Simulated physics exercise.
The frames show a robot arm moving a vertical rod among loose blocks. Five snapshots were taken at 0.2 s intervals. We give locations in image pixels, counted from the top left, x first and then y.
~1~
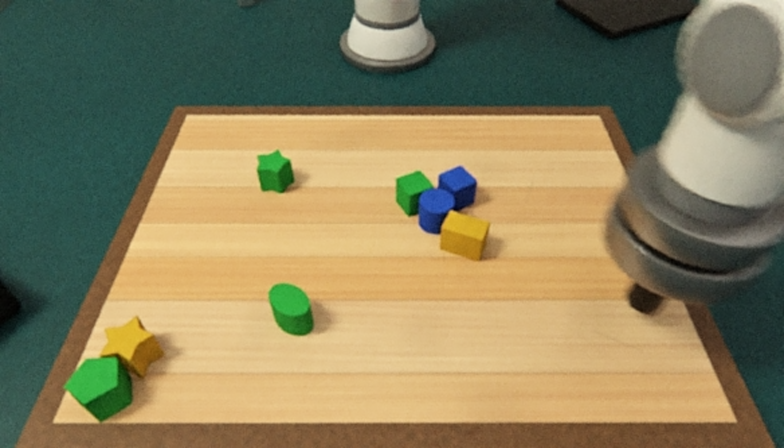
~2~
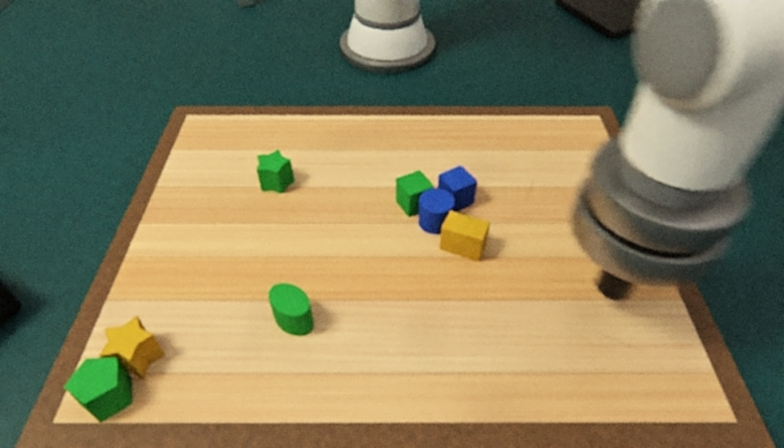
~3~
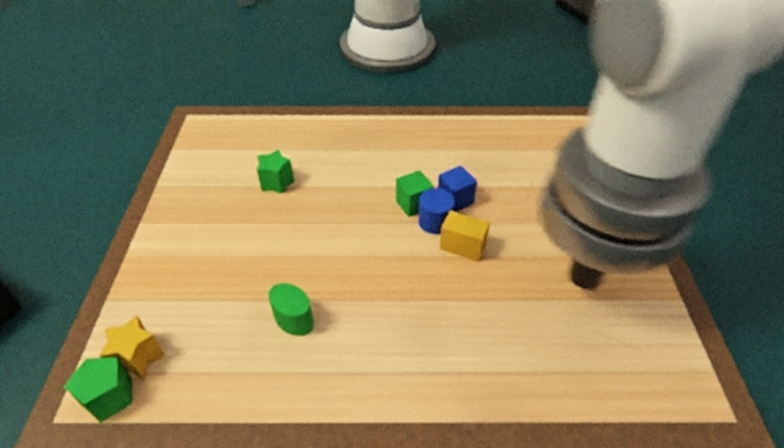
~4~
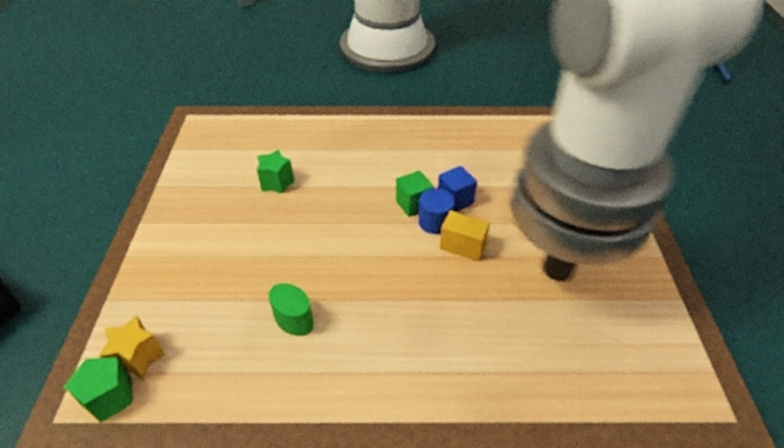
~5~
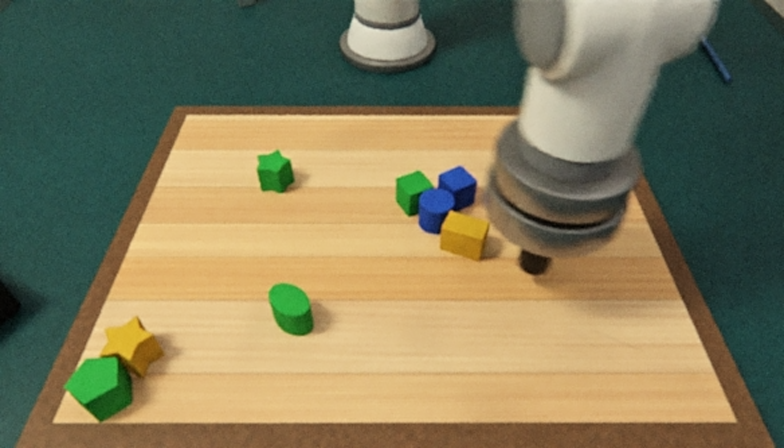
A large white and grey robot arm reaches down over the right side of a light wooden board on a dark green surface, seen from above at an angle. A green cube, blue cylinder, blue cube and yellow block cluster near the centre, with green pieces and a yellow star to the left. The arm slides its dark rod leftward and slightly away, nearing the untouched yellow block, while the view stays fixed.
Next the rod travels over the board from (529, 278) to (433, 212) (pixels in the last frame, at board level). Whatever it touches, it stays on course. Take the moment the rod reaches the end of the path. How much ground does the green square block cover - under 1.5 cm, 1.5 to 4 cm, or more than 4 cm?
It moves between 1.5 and 4 cm.
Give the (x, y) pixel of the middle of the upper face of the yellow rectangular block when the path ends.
Its top centre is at about (427, 220).
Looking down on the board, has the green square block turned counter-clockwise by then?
I believe not.
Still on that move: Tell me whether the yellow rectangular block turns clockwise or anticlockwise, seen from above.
It twists against the clock when seen from above.
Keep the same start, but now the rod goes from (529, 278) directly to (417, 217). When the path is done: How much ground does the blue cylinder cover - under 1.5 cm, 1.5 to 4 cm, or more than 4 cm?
That block covers upwards of 4 cm.
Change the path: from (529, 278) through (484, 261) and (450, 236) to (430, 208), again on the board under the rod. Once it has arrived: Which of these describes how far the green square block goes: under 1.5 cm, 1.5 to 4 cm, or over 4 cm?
It ends farther than 4 cm from its spot.
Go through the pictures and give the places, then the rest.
In the first picture, rod tip at (643, 300); block tops, green square block at (415, 182); blue cylinder at (437, 200); blue square block at (458, 178); yellow rectangular block at (466, 225).
In the second picture, rod at (613, 287); blocks unchanged.
In the third picture, rod at (585, 277); blocks unchanged.
In the fourth picture, rod at (558, 269); blocks unchanged.
In the fifth picture, rod at (533, 263); green square block at (415, 182); blue cylinder at (437, 200); blue square block at (458, 178); yellow rectangular block at (466, 225).
The first path, step by step. One third of the way, rod at (497, 239); yellow rectangular block at (462, 223).
Two thirds of the way, rod at (465, 217); green square block at (411, 178), turned 10° anticlockwise; blue cylinder at (428, 198); yellow rectangular block at (433, 220), turned 40° anticlockwise.
At the end, rod at (435, 197); green square block at (397, 170), turned 25° clockwise; blue cylinder at (403, 191); blue square block at (457, 174); yellow rectangular block at (427, 220), turned 60° anticlockwise.
